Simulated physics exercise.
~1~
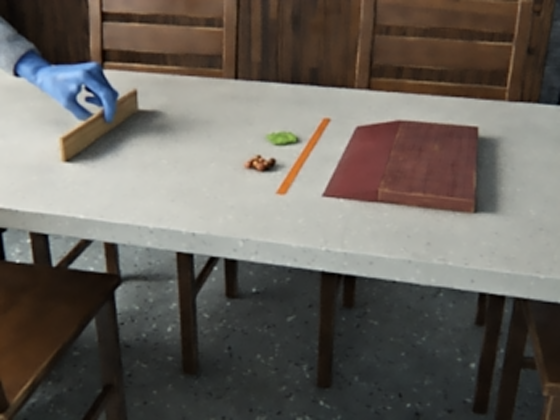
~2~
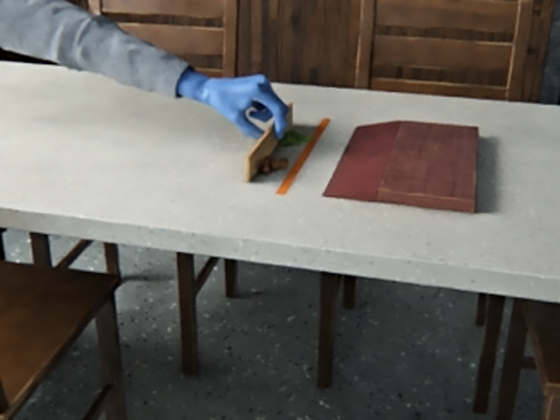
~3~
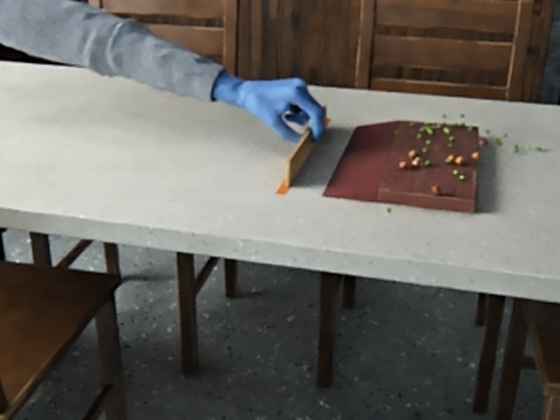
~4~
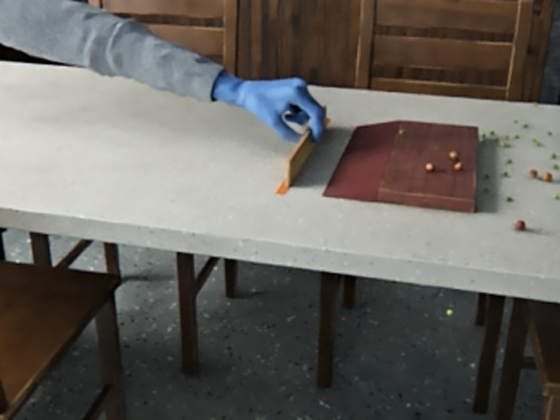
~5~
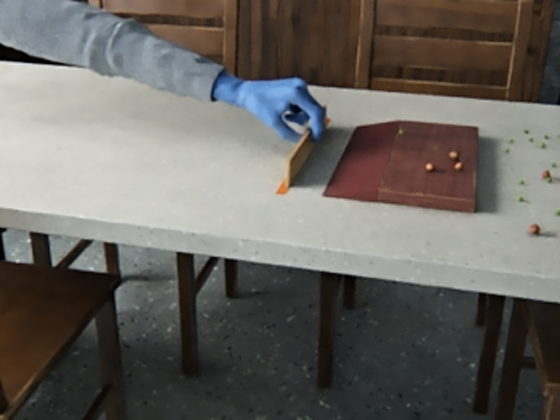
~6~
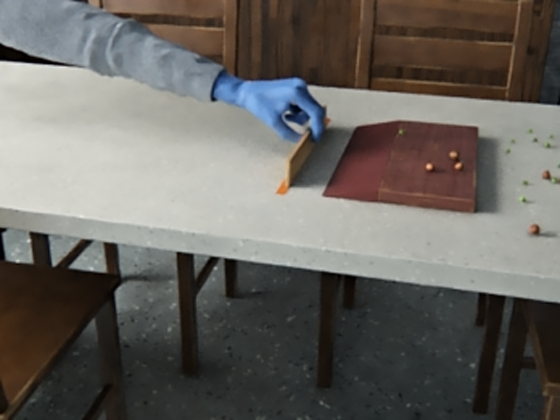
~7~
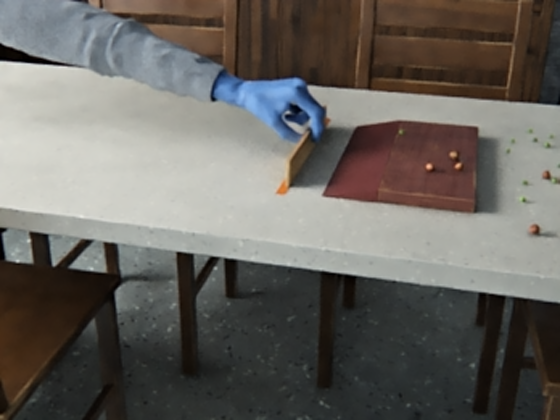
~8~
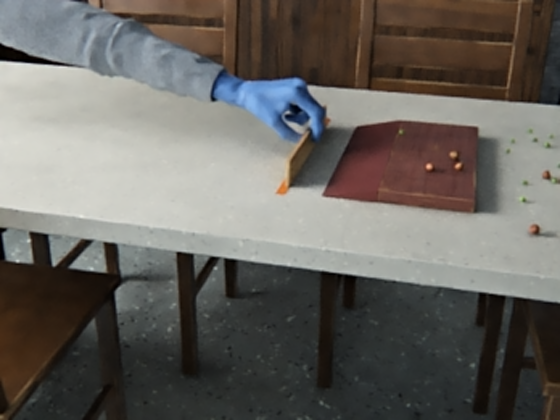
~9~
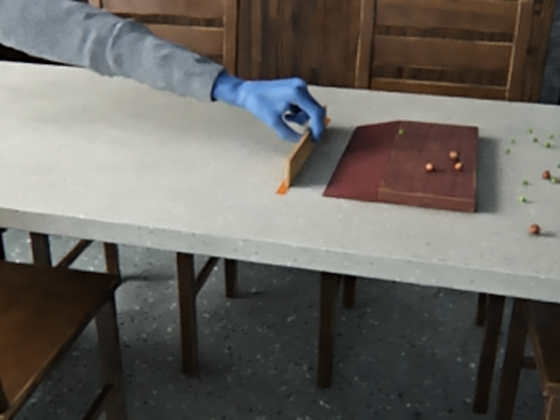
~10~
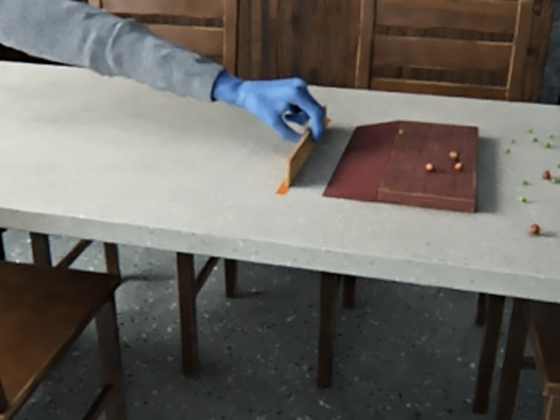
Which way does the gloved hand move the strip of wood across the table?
The hand moves the strip of wood to the right, toward the dark red slab.
